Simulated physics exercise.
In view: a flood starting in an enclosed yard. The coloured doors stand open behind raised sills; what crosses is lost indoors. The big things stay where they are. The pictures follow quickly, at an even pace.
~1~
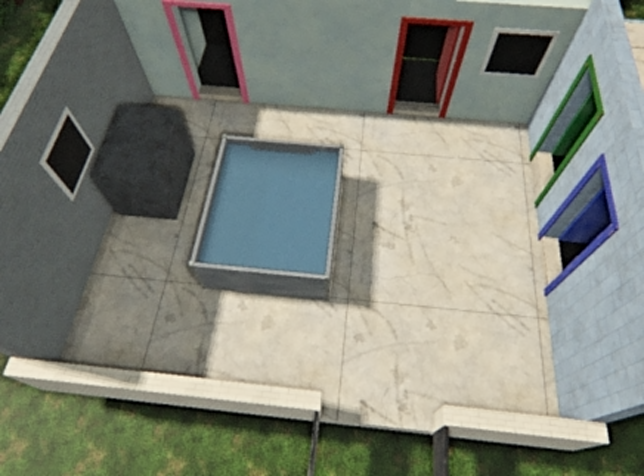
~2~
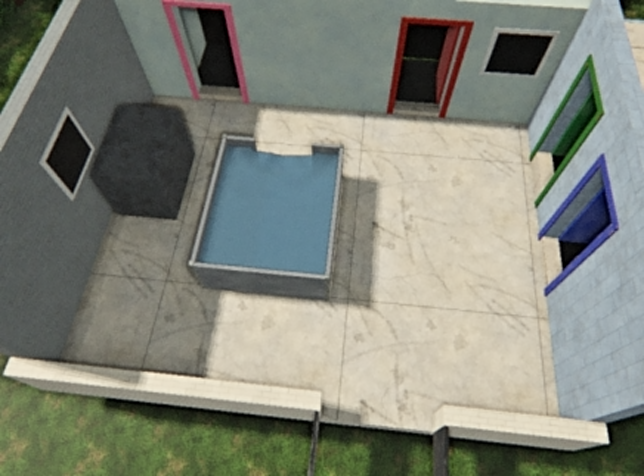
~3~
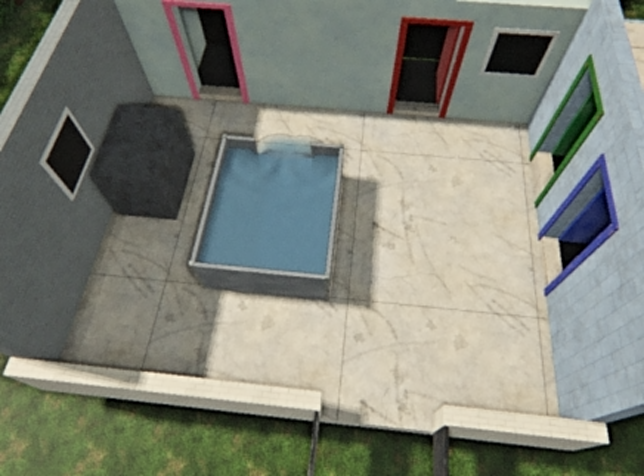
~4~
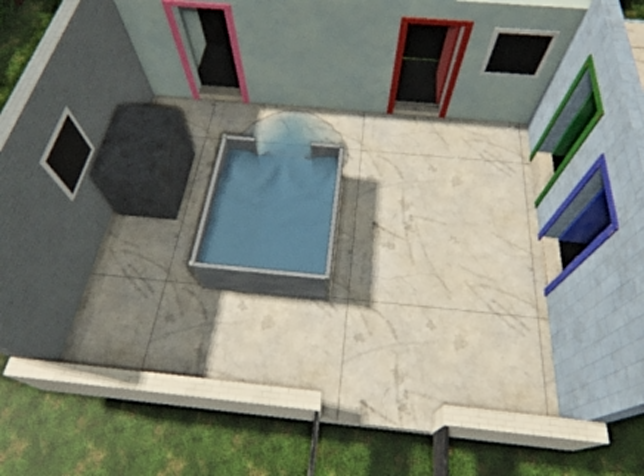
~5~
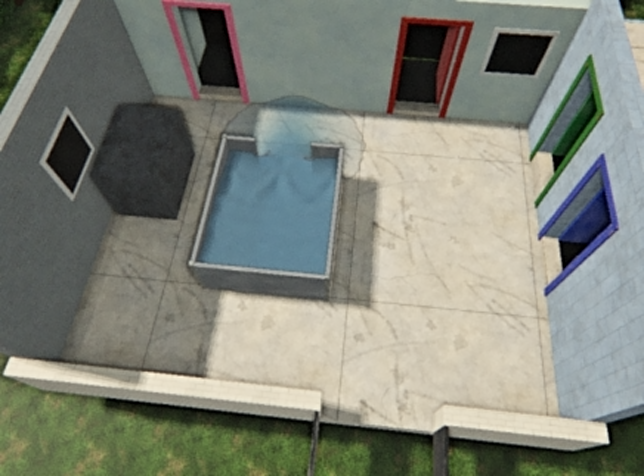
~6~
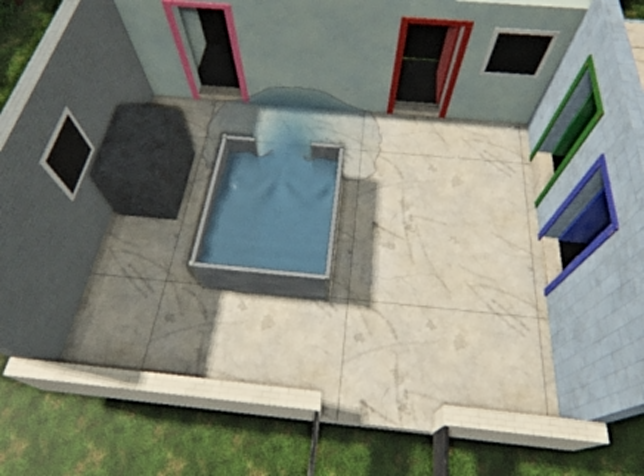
A tank of water opens at its far side, and water pours out and spreads across the yard floor.
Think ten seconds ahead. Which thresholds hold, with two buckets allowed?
In the end: The blue door stays under that; the red door stays under that; the green door stays under that; the pink door takes more than that.
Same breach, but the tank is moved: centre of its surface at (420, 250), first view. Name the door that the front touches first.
I say the door marked red.
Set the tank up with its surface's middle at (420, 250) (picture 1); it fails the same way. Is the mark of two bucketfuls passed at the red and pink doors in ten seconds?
One by one: Red door is over, pink door lets less in.
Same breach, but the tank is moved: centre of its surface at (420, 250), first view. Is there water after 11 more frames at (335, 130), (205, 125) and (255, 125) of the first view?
As listed: Under water, awash, awash.
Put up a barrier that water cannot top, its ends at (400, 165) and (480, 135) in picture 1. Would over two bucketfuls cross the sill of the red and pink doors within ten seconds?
My reading: The red one goes over; the pink one floods.
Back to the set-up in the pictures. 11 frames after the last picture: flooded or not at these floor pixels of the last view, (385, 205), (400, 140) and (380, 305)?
One after the other: Clear, covered, not flooded.
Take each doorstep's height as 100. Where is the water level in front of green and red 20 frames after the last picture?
In turn 70 and 90 per cent.
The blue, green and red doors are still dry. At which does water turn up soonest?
The red-painted one.
A moment on, water covers 20 % of the floor; the blue door not reached, the red door wet at the sill, nothing in, the green door not reached, the pink door under two buckets in.
Next, water covers 30 % of the floor; the blue door not reached, the red door wet at the sill, nothing in, the green door wet at the sill, nothing in, the pink door under two buckets in.
Then, water covers 50 % of the floor; the blue door wet at the sill, nothing in, the red door under two buckets in, the green door wet at the sill, nothing in, the pink door over two buckets in.
Later, water covers 80 % of the floor; the blue door wet at the sill, nothing in, the red door under two buckets in, the green door wet at the sill, nothing in, the pink door over two buckets in.
In the end, water covers 95 % of the floor; the blue door wet at the sill, nothing in, the red door under two buckets in, the green door wet at the sill, nothing in, the pink door over two buckets in.
